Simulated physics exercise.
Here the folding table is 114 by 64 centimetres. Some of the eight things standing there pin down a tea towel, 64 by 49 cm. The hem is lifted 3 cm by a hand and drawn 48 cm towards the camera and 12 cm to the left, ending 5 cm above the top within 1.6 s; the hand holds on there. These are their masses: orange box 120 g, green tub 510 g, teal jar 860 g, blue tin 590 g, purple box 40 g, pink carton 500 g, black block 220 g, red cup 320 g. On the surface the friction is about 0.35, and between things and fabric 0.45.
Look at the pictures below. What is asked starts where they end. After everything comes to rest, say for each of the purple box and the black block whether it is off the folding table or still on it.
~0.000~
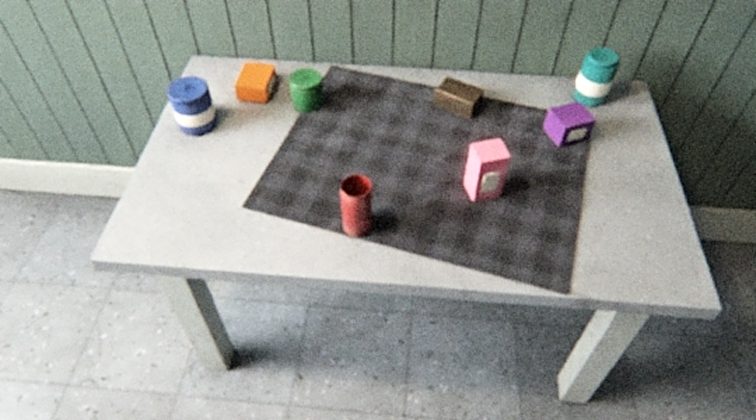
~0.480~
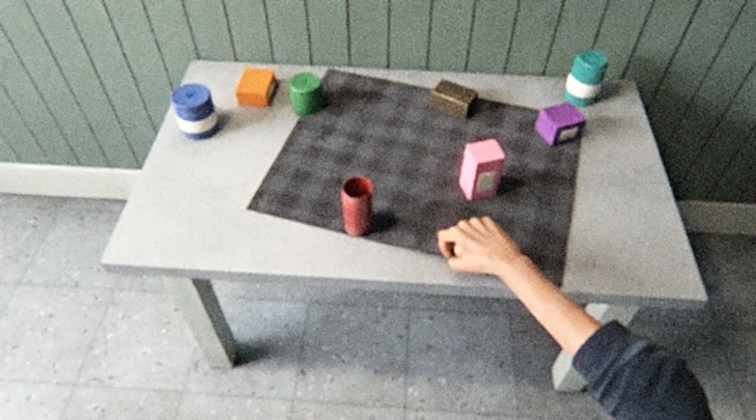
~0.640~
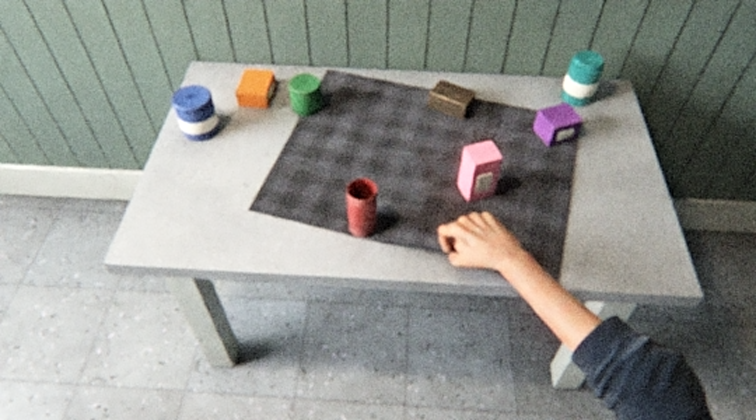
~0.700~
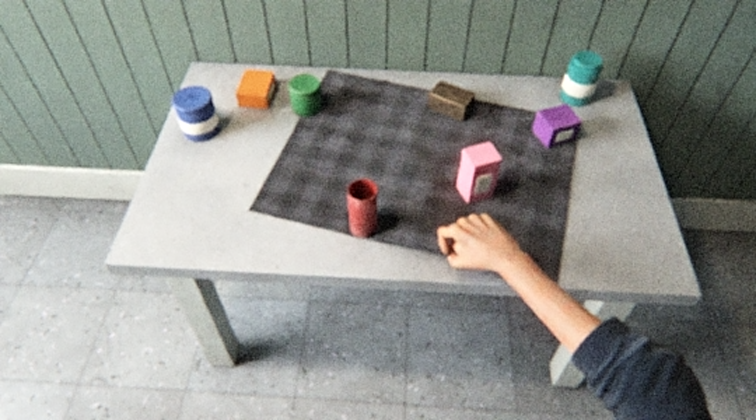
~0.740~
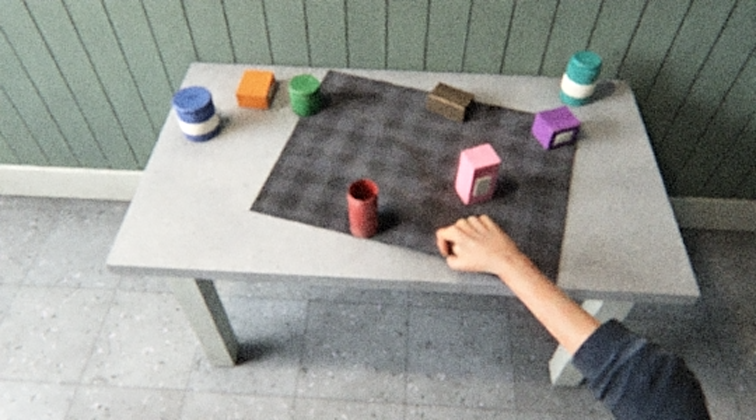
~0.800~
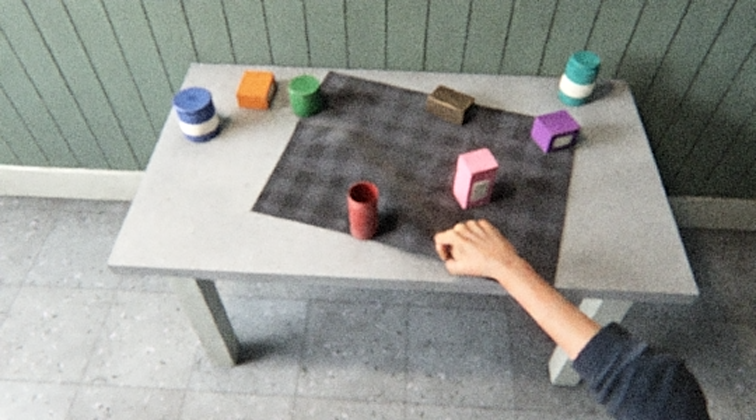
At the end, looks like the purple box is done for. Looks like the black block is done for.
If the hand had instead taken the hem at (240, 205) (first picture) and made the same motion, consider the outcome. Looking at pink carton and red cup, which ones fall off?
Pink carton: Off the top; red cup: Off the top.
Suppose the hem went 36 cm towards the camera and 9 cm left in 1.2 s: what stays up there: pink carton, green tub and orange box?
Then pink carton is lost over the edge, green tub holds on and orange box holds on.
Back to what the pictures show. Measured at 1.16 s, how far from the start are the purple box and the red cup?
Estimate: Purple box near 15 cm, red cup near 8 cm.
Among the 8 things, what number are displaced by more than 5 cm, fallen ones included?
That comes to 4 of the things.
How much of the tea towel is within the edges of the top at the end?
Near 0 in a hundred.
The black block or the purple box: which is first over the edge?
Purple.
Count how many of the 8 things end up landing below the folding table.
Counted result: 4.
After 1.2 s, 85 % of the tea towel is still over the top; purple box 17 cm off its start, black block 14 cm off its start, pink carton lifted 4 cm.
After 1.5 s, 50 % of the tea towel is still over the top; purple box 34 cm off its start, black block 32 cm off its start, pink carton on its side, 30 cm off its start.
After 1.9 s, 25 % of the tea towel is still over the top; purple box over the edge, black block 46 cm off its start at (432, 246), pink carton over the edge.
After 2.2 s, 0 % of the tea towel is still over the top; purple box over the edge, black block over the edge, pink carton over the edge.
After 3.8 s, 0 % of the tea towel is still over the top; purple box over the edge, black block over the edge, pink carton over the edge, red cup over the edge.
